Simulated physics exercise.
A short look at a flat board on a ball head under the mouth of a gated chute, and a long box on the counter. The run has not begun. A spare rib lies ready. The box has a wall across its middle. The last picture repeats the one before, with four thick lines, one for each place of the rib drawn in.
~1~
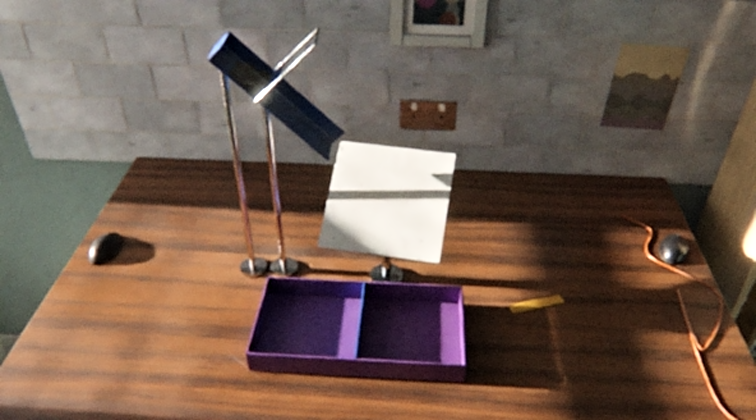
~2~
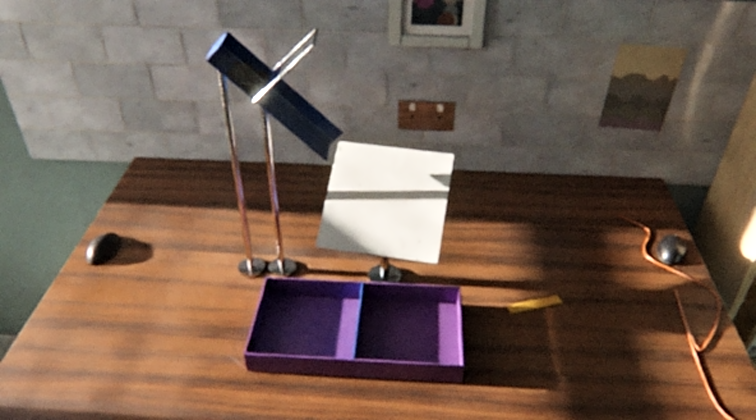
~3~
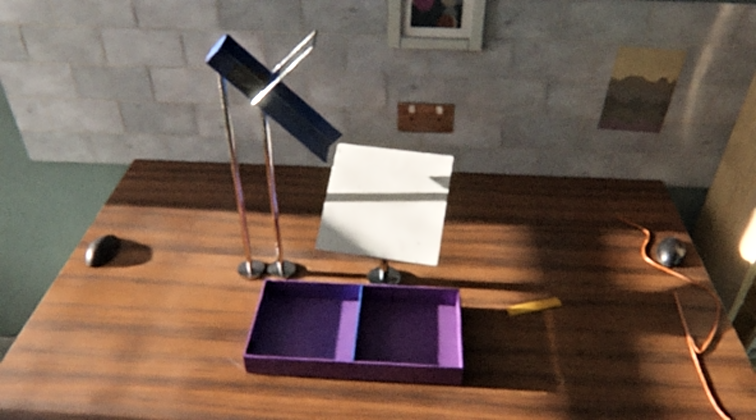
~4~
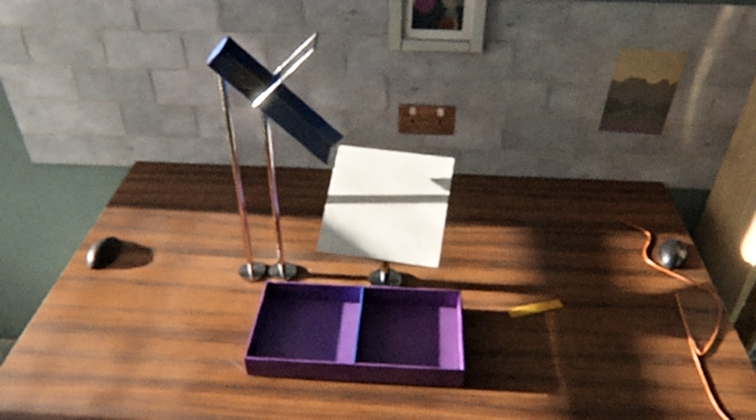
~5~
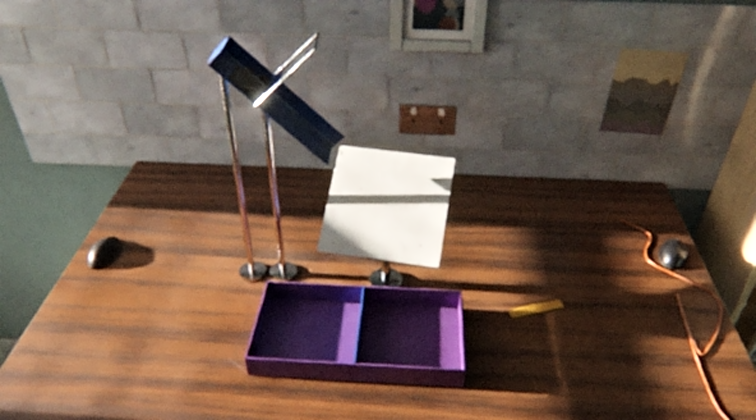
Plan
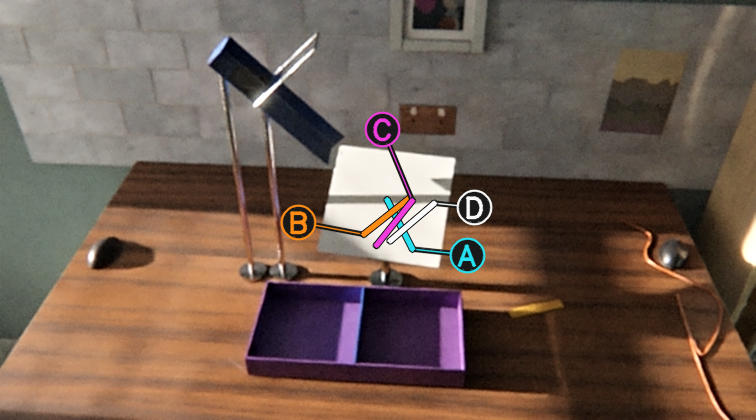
The clip opens on a dark blue chute propped on two thin metal rods above a wooden counter, its lower end beside a tilted white board. A divided purple box sits in front, with a small yellow strip to its right. Nothing visibly moves apart from a very slight shift of the view.
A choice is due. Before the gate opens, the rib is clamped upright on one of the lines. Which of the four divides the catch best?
D is best.
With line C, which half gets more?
Left.
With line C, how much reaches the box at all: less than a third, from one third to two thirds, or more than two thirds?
Line C gives more than two thirds.
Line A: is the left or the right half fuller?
The right half.
On the marked copy, line A from (387, 199) to (412, 249); line B from (409, 198) to (363, 234); line C from (412, 200) to (376, 245); line D from (434, 203) to (390, 240).
With A, of what is caught, a small part in the left half, most in the right.
With B, of what is caught, nearly all in the left half, a small part in the right.
With C, of what is caught, nearly all in the left half, a small part in the right.
With D, of what is caught, about half in the left half, about half in the right.
